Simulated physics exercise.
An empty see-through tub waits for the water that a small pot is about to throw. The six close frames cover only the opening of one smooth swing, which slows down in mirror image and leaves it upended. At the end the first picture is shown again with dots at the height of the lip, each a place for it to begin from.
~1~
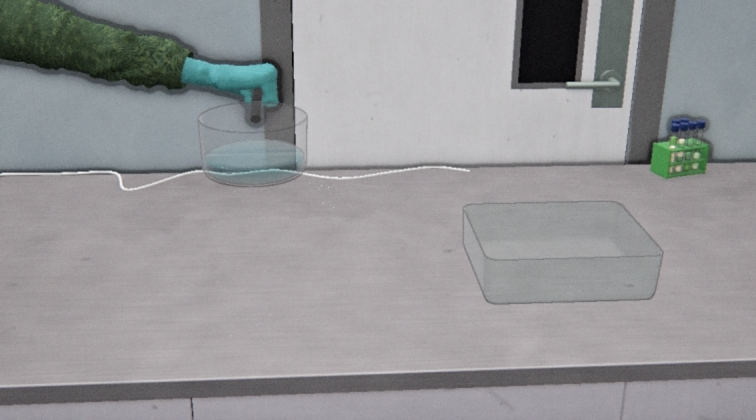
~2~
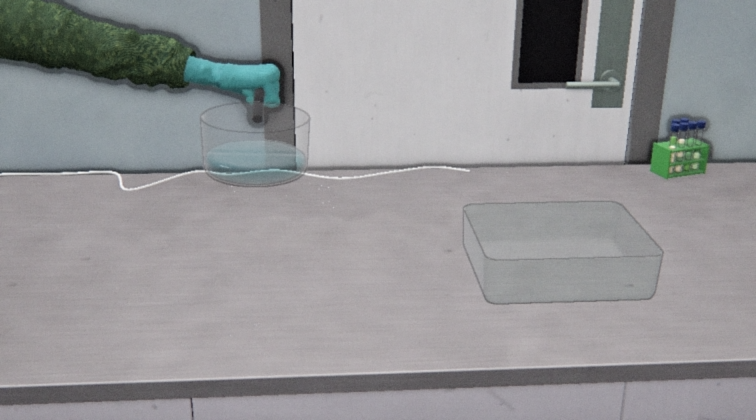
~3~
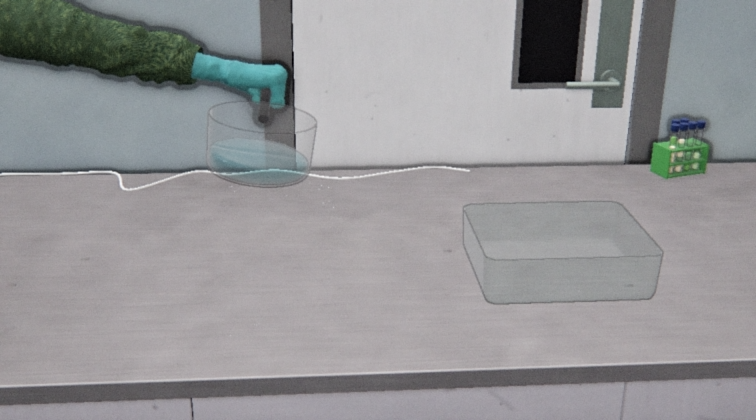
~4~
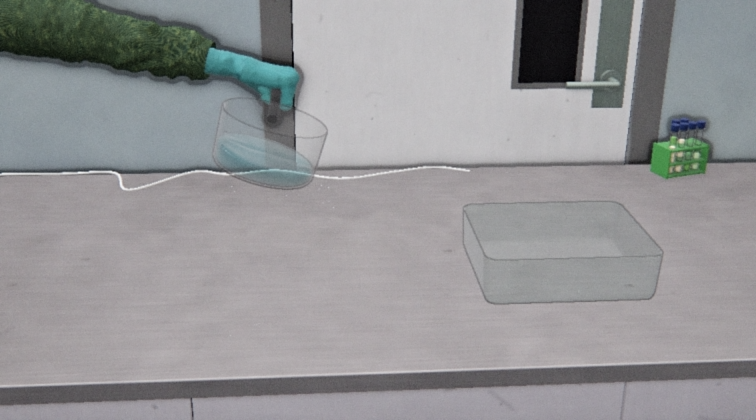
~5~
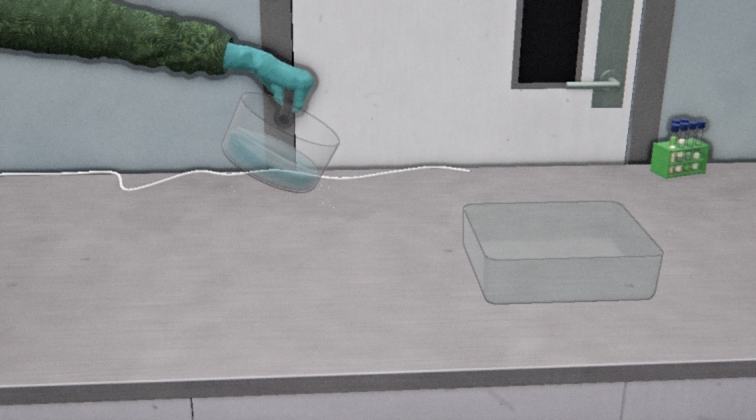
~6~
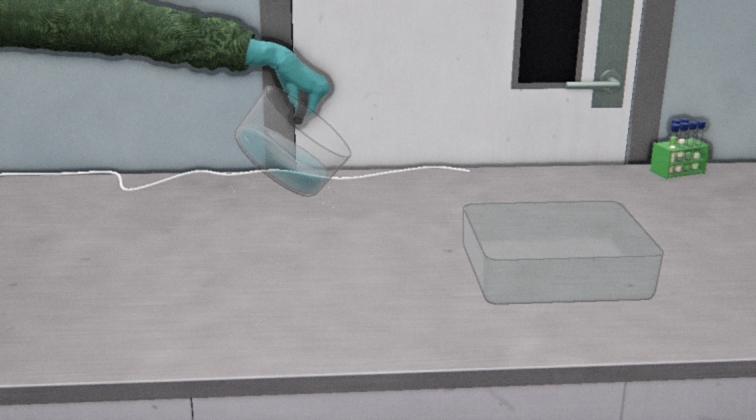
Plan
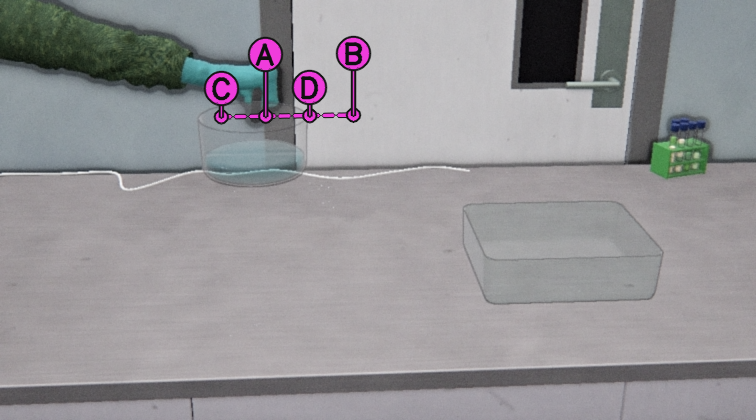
The clip shows a teal-gloved hand holding a clear round container of bluish water above a counter, left of an empty see-through tub. The container starts upright, then shifts slightly right and tilts progressively, the water still inside.
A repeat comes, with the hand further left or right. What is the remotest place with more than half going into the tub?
Spot B.
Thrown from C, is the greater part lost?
Yes, it does.
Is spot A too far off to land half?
Yes.
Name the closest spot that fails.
That would be D.
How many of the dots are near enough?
One.
In magenta, A at (265, 116); B at (353, 115); C at (221, 116); D at (309, 115).
With A, about 0 % lands in the tub, 100 % falls short.
With B, about 74 % lands in the tub, 7 % falls short and 19 % goes beside or beyond.
With C, about 0 % lands in the tub, 100 % falls short.
With D, about 6 % lands in the tub, 90 % falls short and 3 % goes beside or beyond.
